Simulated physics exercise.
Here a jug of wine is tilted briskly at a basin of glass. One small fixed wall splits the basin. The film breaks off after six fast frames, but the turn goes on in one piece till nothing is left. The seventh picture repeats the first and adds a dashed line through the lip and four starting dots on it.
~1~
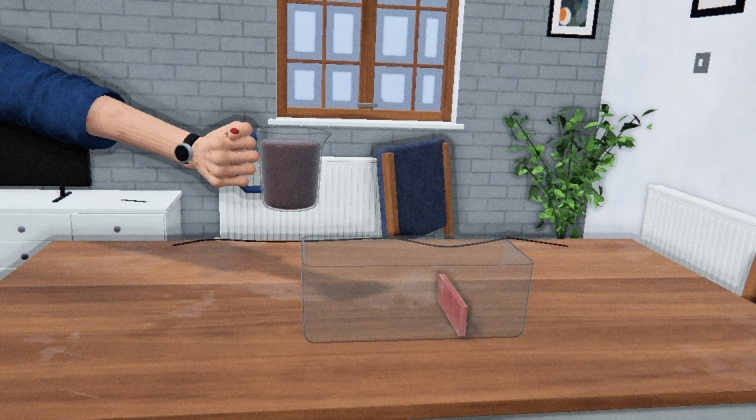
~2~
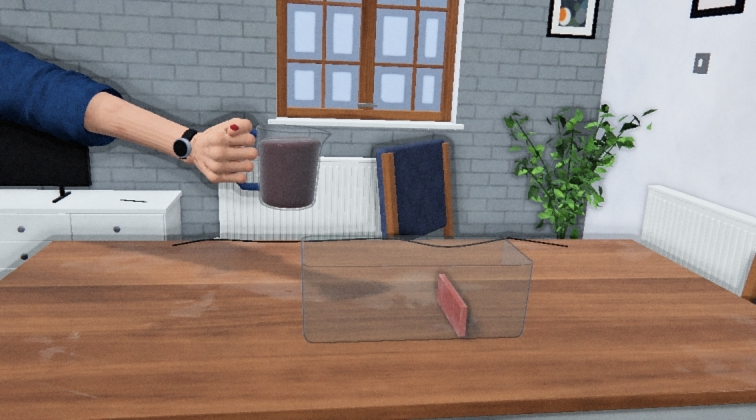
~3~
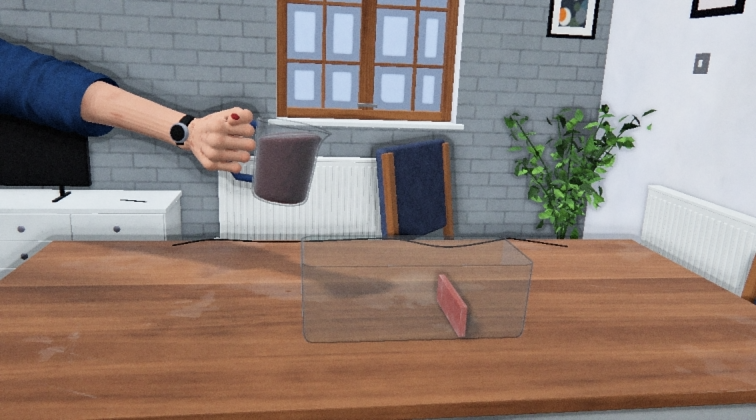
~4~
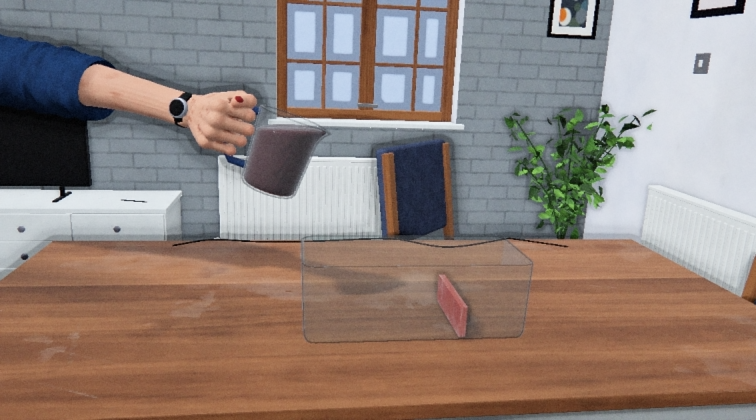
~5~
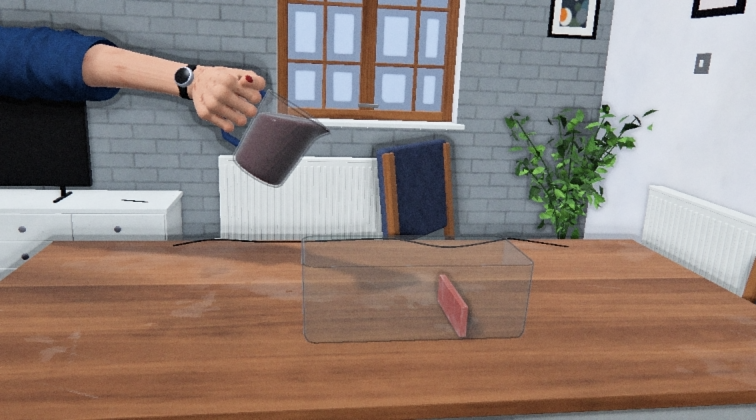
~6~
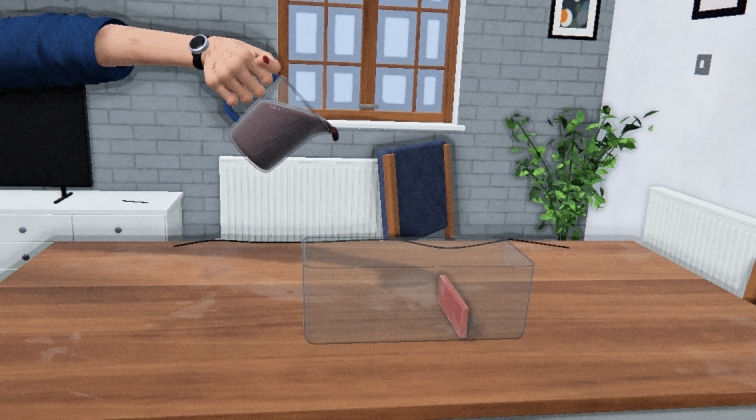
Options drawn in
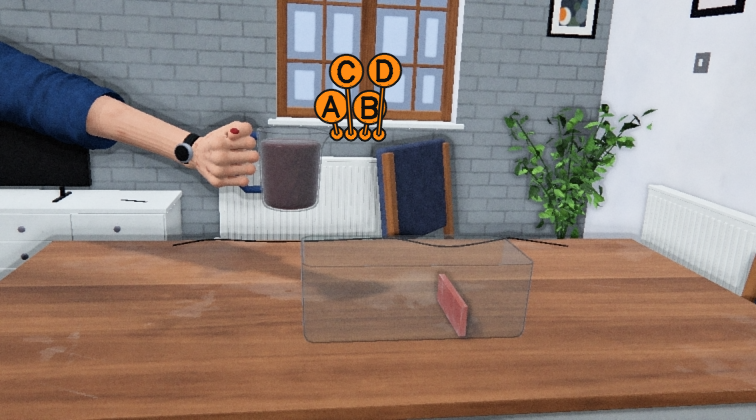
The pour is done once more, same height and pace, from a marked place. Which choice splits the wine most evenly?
D works best here.
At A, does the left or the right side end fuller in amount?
The left side.
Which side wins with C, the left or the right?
More ends on the left.
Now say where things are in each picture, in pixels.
Upright, lip at (332, 133); basin from (303, 341) to (522, 335); top of the wall at (452, 289); nothing has left yet, in the first picture.
Tipped about 2°, lip at (331, 133); nothing has left yet, in the second picture.
Tipped about 9°, lip at (331, 133); nothing has left yet, in the third picture.
Tipped about 19°, lip at (331, 133); nothing has left yet, in the fourth picture.
Tipped about 32°, lip at (331, 133); nothing has left yet, in the fifth picture.
Tipped about 47°, lip at (331, 133); wine is over the lip, down to (335, 139), in the sixth picture.
In orange, A at (336, 133); B at (364, 134); C at (350, 133); D at (378, 134).
With A, about 85 % ends left of the wall and 5 % right of it; 10 % is lost outside.
With B, about 81 % ends left of the wall and 12 % right of it; 7 % is lost outside.
With C, about 85 % ends left of the wall and 4 % right of it; 11 % is lost outside.
With D, about 55 % ends left of the wall and 40 % right of it; 5 % is lost outside.
